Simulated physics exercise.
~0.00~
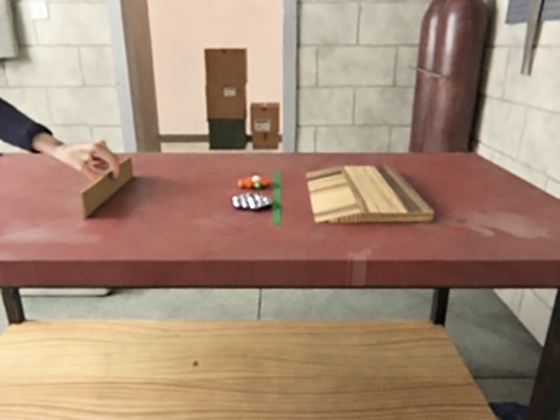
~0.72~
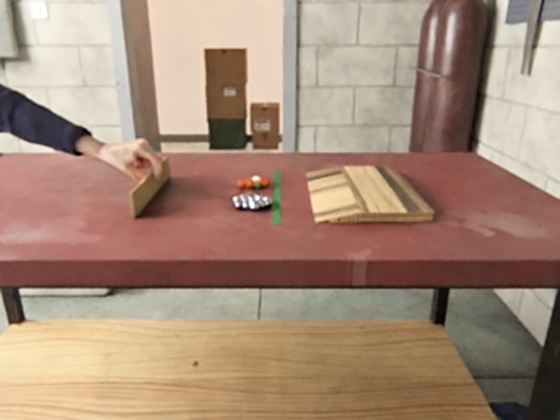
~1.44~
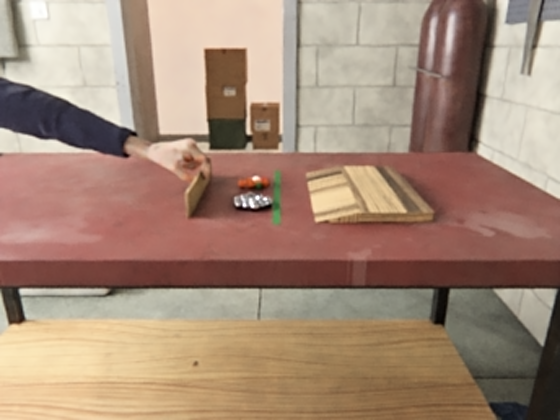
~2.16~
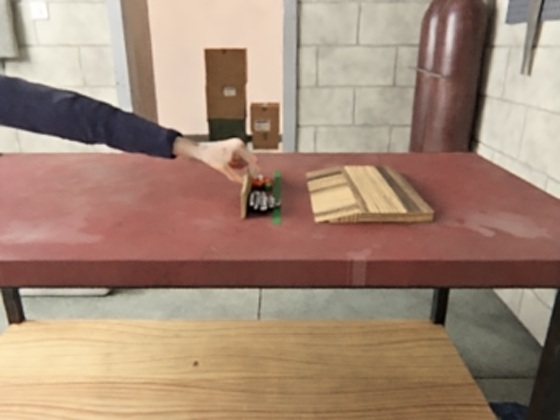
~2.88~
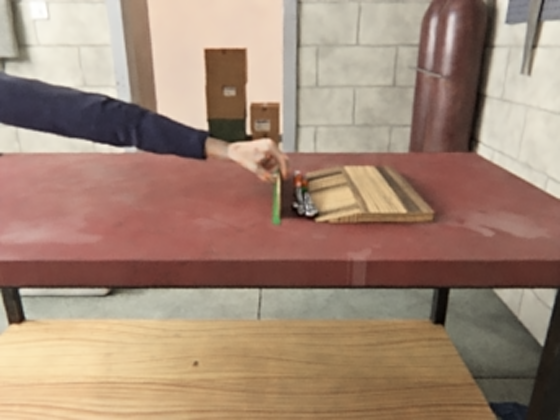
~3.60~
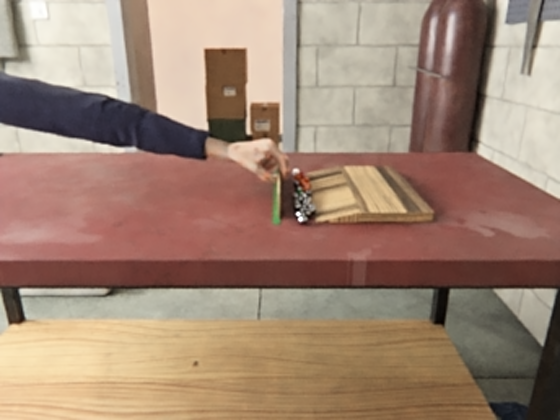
A hand holding an upright piece of card slides it to the right across a dull red table, towards two small lots of loose things, one orange and red, the other dark and pale. At first the card crosses empty tabletop while both lots lie still just before a line of green tape. It then reaches them and shoves them together over the tape towards a short wooden ramp. The card stops at the tape, with the hand still on it. Both lots end up bunched at the foot of the ramp, and nothing from either goes past the top.
